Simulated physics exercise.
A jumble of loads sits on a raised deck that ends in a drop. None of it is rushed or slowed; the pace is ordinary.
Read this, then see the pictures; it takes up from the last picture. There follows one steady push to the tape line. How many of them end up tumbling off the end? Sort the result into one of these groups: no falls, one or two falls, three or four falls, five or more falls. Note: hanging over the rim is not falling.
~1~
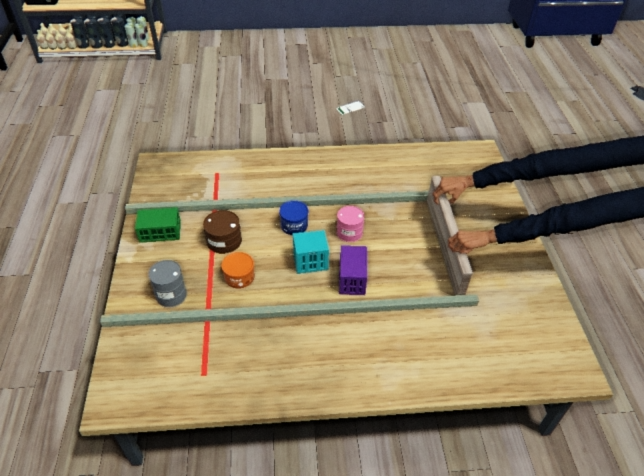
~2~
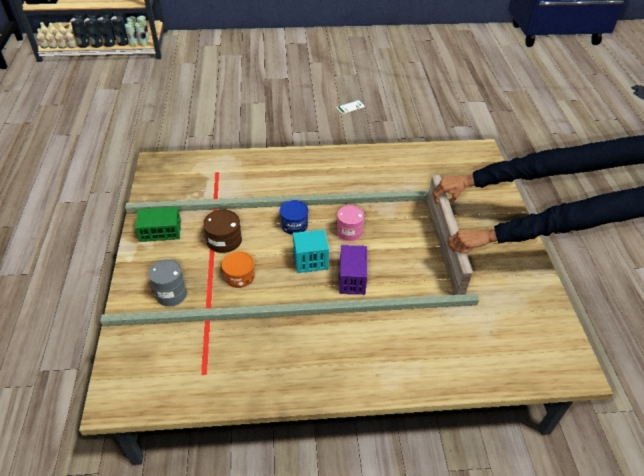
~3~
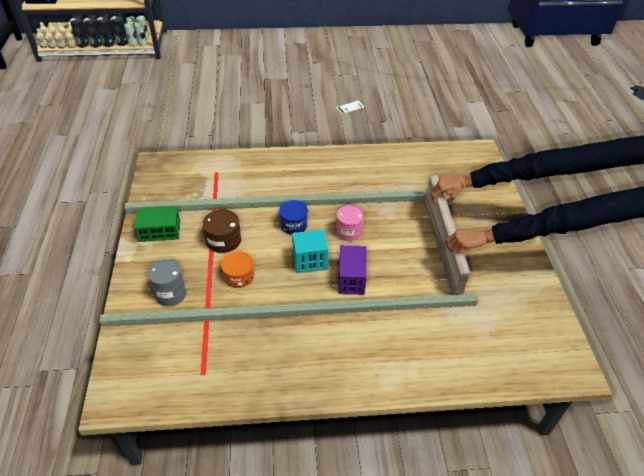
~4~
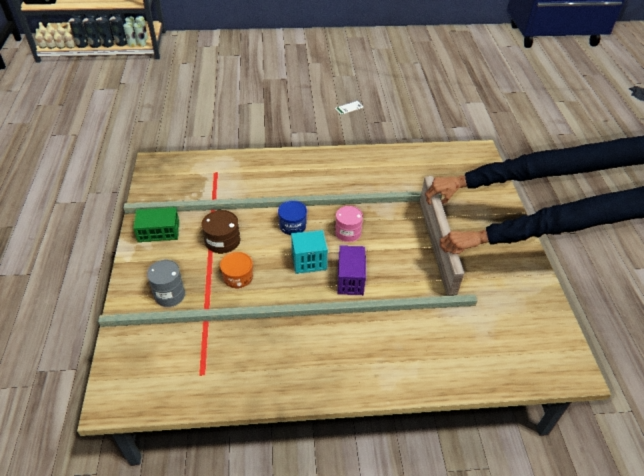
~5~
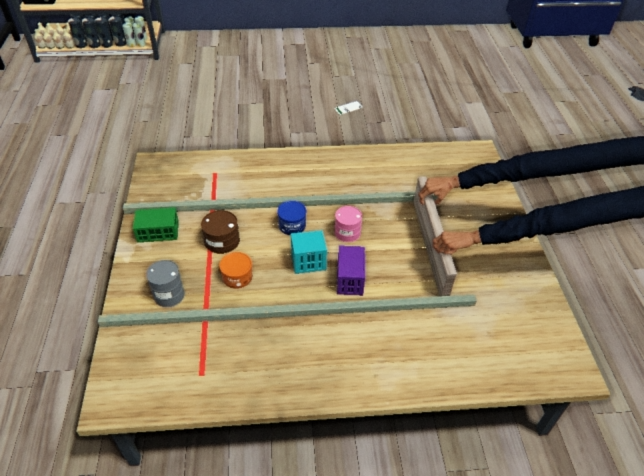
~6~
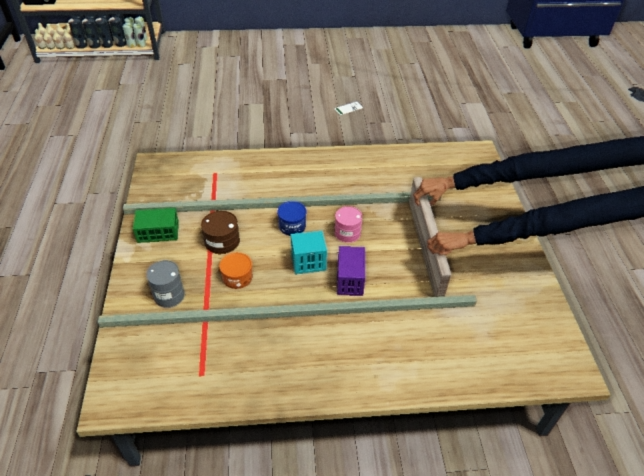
No falls.
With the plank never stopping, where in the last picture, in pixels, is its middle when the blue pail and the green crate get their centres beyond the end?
(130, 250) and (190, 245), more or less.
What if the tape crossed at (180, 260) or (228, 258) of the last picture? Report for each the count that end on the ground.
First try 1, second try 0.
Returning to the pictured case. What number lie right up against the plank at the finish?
3 end up touching it.
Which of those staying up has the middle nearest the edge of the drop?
Green crate.
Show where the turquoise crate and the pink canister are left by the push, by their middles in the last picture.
(182, 252) and (196, 232).
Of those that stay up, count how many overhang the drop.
Counting them gives 1.
Soon after, none off yet; green crate at rest near (156, 225); grey canister at rest near (166, 284); brown canister at rest near (221, 232).
Then, none off yet; green crate at rest near (156, 225); grey canister at rest near (166, 284); brown canister moved a little near (206, 231).
At rest, the number that fall off is zero.
